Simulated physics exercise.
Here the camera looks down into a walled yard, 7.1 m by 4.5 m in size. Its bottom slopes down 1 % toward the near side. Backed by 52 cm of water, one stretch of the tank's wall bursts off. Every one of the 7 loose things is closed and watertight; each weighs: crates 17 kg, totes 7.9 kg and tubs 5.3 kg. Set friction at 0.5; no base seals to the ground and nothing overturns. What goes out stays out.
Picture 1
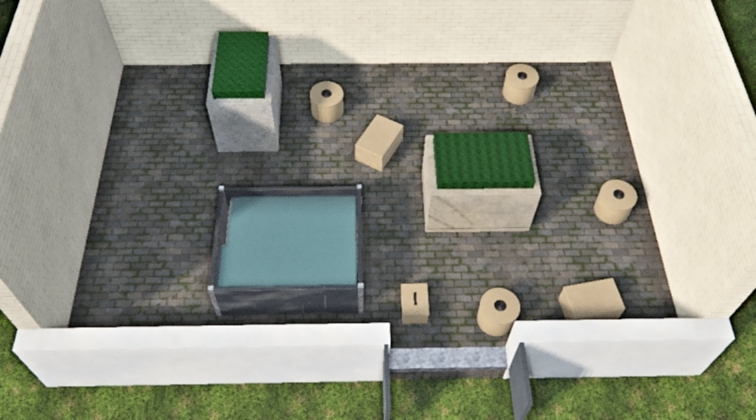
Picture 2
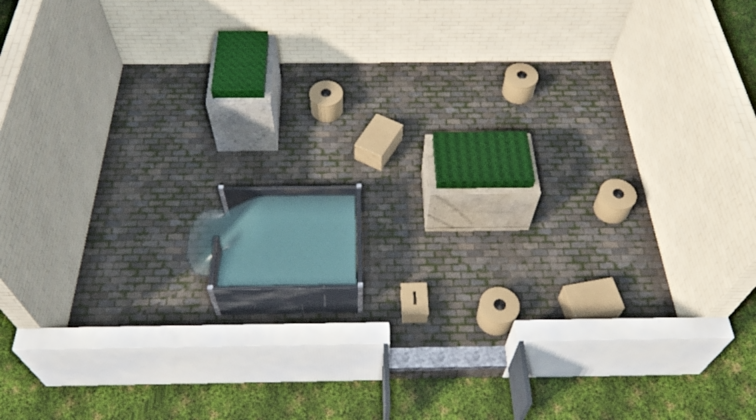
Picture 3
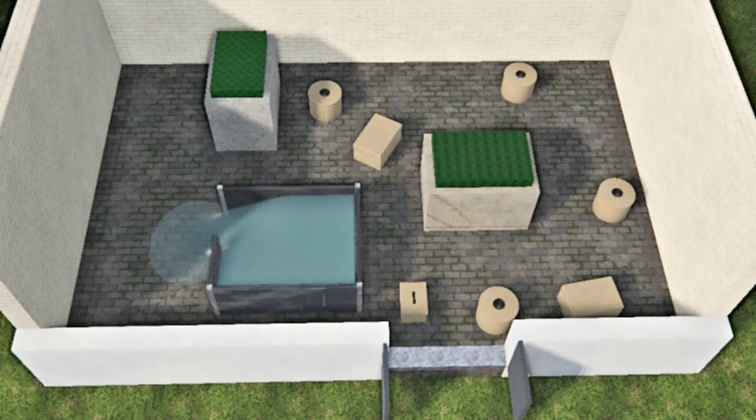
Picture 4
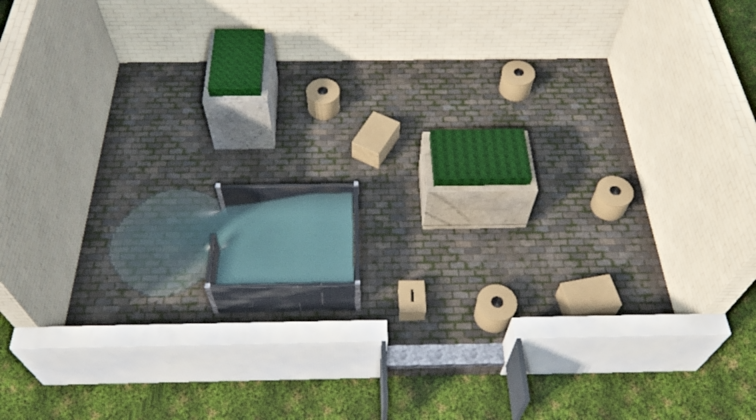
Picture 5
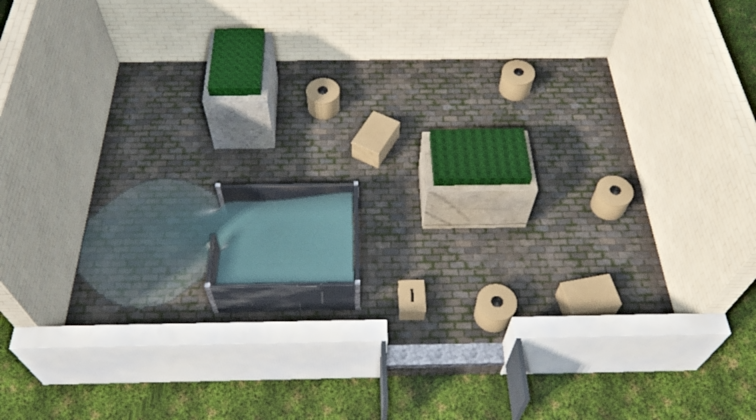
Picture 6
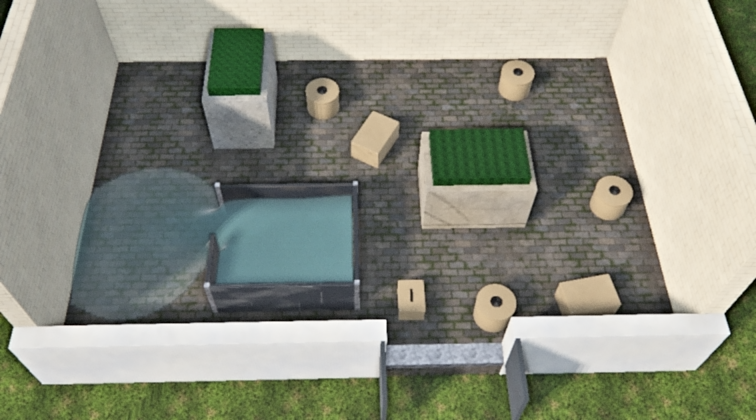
In a walled yard, water bursts from a tank's left side and spreads across the paving.
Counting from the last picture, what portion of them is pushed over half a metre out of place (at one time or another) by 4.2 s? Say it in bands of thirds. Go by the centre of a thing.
The count shifted never gets to a third.
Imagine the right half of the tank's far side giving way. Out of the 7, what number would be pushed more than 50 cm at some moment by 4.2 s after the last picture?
In that case the number is 3.
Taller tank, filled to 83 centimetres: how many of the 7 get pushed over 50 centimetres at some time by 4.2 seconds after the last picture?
Result: 2.
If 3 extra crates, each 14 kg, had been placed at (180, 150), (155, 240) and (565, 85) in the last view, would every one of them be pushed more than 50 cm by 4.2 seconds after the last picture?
Outcome: Stays within first, breaks the threshold next, stays within last.
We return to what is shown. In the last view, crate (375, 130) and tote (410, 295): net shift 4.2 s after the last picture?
In turn: 0 cm, 0 cm.
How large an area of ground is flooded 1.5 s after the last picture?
Wet area: Approx. 8.5 m2.
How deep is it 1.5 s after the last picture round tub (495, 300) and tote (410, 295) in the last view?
Some 0 cm at the first, some 0 cm at the second.
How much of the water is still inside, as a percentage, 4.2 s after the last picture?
98 % or so.
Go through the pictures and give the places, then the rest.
A crate at (380, 135) rests on the ground; a tote at (415, 299), on the bottom; 2.0 m2 under water; 0 of 7 have shifted, in the first frame.
A crate at (379, 134) rests on the ground; a tote at (415, 298), on the bottom; water covers 2.4 m2; 0 of 7 have shifted, in the second frame.
A crate at (378, 134) rests on the ground; a tote at (414, 298), on the bottom; 2.9 m2 under water; 0 of 7 have shifted, in the third frame.
A crate at (376, 132), on the bottom; a tote at (412, 296), on the bottom; water covers 3.6 m2; 0 of 7 have shifted, in the fourth frame.
A crate at (376, 132), on the bottom; a tote at (412, 295), on the bottom; 4.4 m2 under water; 0 of 7 have shifted, in the fifth frame.
A crate at (376, 132) rests on the ground; a tote at (412, 295) rests on the ground; water covers 5.0 m2; 0 of 7 have shifted, in the sixth frame.
Then, 0.4 s after the last picture 0 of 7 are over 50 cm from their spots; 0 afloat.
Then, 1.5 s after the last picture 0 of 7 are over 50 cm from their spots; 0 afloat.
Then, 2.8 s after the last picture 0 of 7 are over 50 cm from their spots; 0 afloat.
Then, 4.2 s after the last picture 0 of 7 are over 50 cm from their spots, and 0 have been at some point; 0 afloat.
